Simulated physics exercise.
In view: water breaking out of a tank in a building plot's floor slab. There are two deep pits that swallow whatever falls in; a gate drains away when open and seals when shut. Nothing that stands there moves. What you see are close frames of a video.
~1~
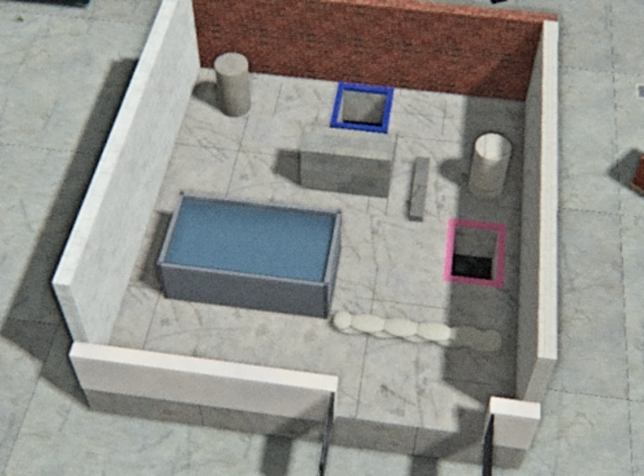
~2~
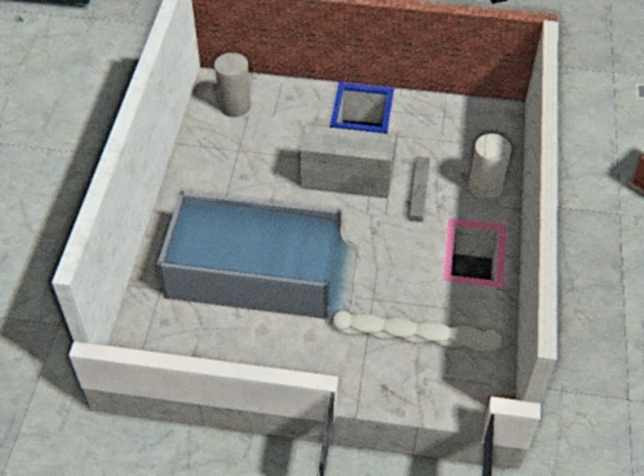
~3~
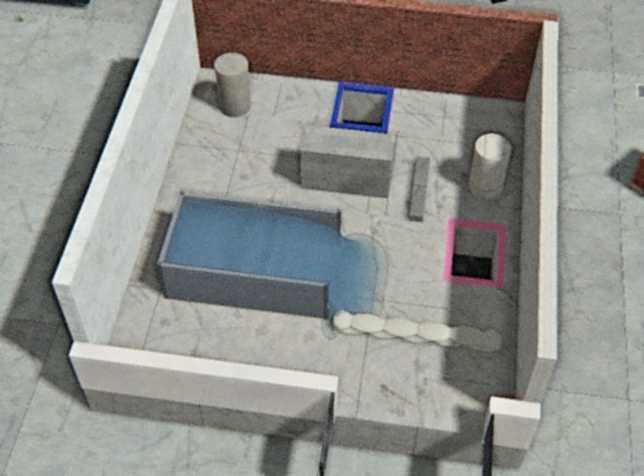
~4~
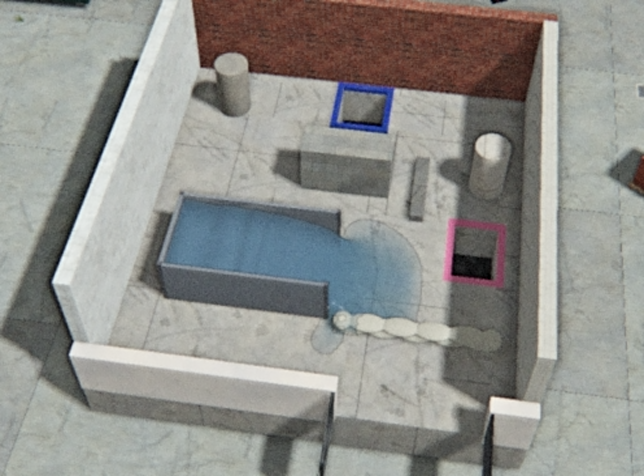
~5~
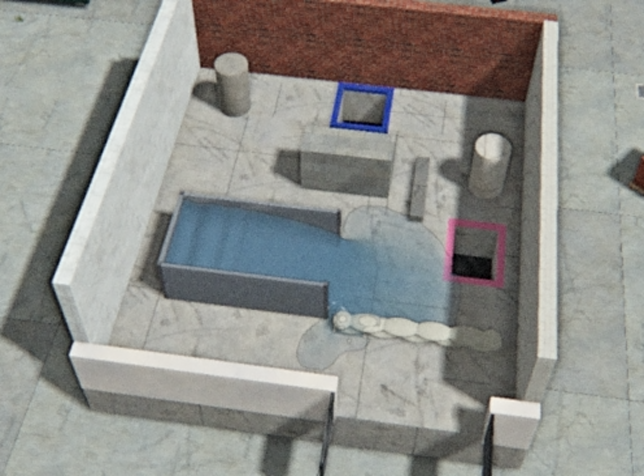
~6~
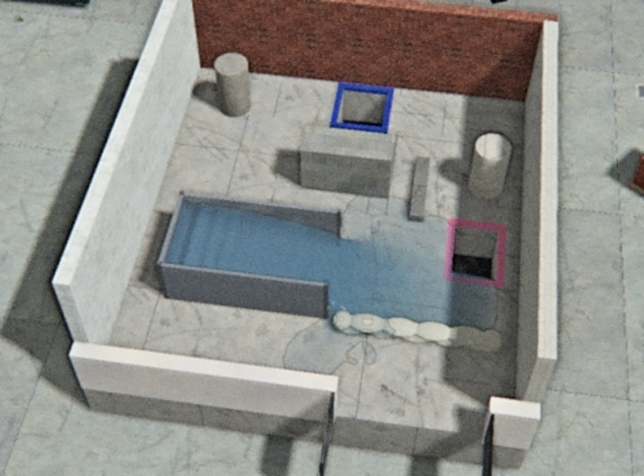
Blue water breaking out of a grey tank's right side, spreading across a walled concrete floor to a pink-framed square opening.
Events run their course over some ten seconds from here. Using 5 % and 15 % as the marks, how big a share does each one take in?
Shares taken in: Gate - between 5 and 15 %; pink pit - over 15 %; blue pit - under 5 %.
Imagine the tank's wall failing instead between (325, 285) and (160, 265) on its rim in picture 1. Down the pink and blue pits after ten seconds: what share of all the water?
Per cent: Pink 6, blue 6.
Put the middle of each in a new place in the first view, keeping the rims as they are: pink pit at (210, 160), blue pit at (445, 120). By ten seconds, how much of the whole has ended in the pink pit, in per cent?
Out of a hundred parts, 4 go to pink.
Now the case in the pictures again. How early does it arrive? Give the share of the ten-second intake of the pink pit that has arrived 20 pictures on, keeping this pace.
Around 60 %.
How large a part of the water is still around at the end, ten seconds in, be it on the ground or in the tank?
30 percent or thereabouts.
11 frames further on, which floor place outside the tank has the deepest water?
I would choose the pixel (516, 323).
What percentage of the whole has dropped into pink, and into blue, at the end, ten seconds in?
Roughly 58 and 2 %.
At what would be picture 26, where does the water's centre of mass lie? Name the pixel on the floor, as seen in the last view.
I'd mark it close to (382, 265).
A moment on, water covers 25 % of the floor; the gate 0 %, the pink pit 6 %, the blue pit 0 %.
Next, water covers 35 % of the floor; the gate 1 %, the pink pit 17 %, the blue pit 0 %.
Then, water covers 45 % of the floor; the gate 5 %, the pink pit 34 %, the blue pit 0 %.
Later, water covers 55 % of the floor; the gate 9 %, the pink pit 50 %, the blue pit 1 %.
In the end, water covers 65 % of the floor; the gate 11 %, the pink pit 58 %, the blue pit 2 %.
